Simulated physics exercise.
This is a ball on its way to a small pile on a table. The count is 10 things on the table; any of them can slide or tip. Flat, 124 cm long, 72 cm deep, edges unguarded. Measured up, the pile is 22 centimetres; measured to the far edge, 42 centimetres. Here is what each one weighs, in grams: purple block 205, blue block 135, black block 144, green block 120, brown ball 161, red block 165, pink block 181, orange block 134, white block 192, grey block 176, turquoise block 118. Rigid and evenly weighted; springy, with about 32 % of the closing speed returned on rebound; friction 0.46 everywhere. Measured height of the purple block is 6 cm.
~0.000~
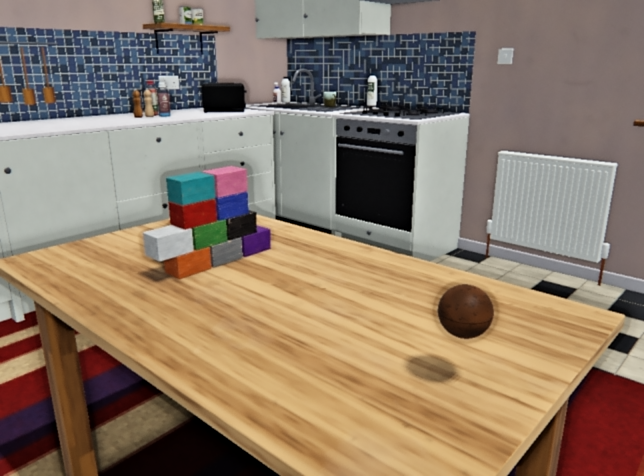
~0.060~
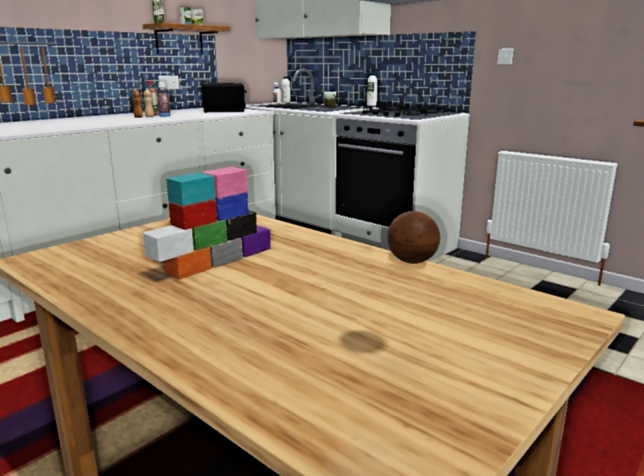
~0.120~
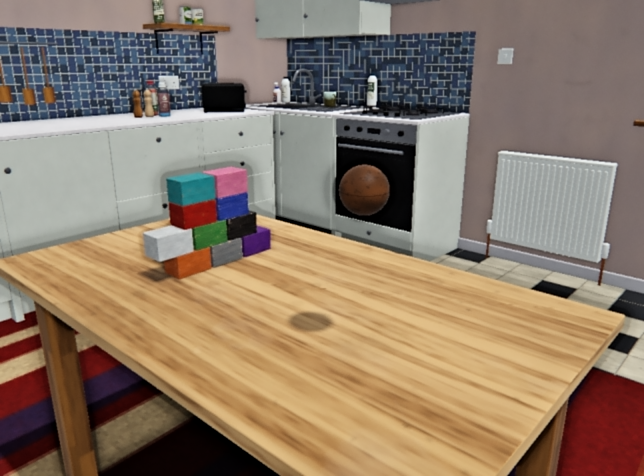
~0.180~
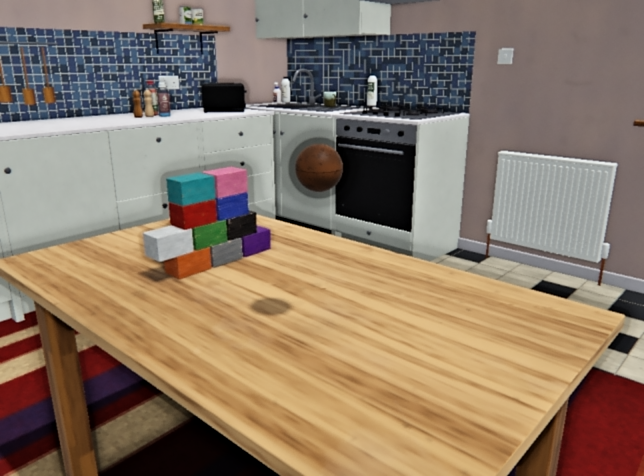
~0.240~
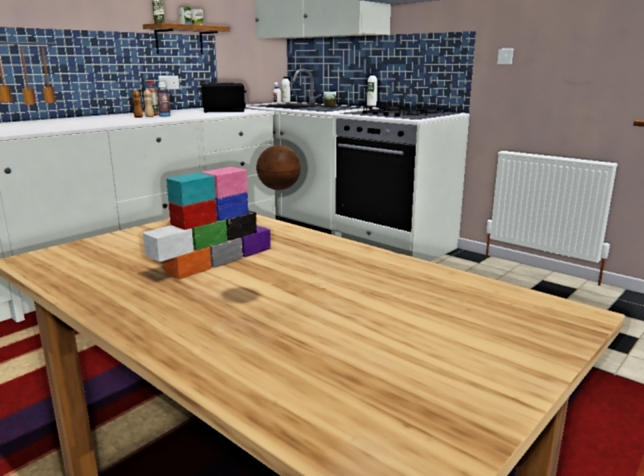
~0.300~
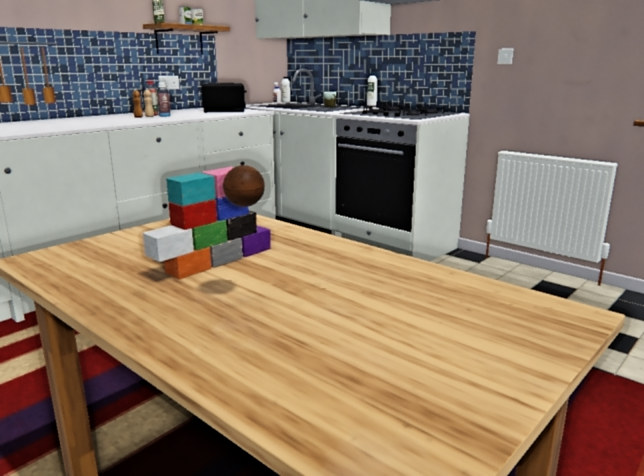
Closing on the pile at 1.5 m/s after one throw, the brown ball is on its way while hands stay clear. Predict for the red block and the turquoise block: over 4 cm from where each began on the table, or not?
My prediction: The red block stays close enough, the turquoise block stays close enough.
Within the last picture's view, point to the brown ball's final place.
It winds up close to (205, 272).
After 0.40 s, 2 cm short of the pile; brown ball near (198, 246).
After 0.50 s, brown ball near (198, 264); white block slid 2 cm.
After 0.60 s, brown ball near (202, 270); white block slid 2 cm.
At rest (1.0 s), all 10 in place, give or take 4 cm. Seen from the same camera at the end, red block near (192, 212), turquoise block near (191, 188).
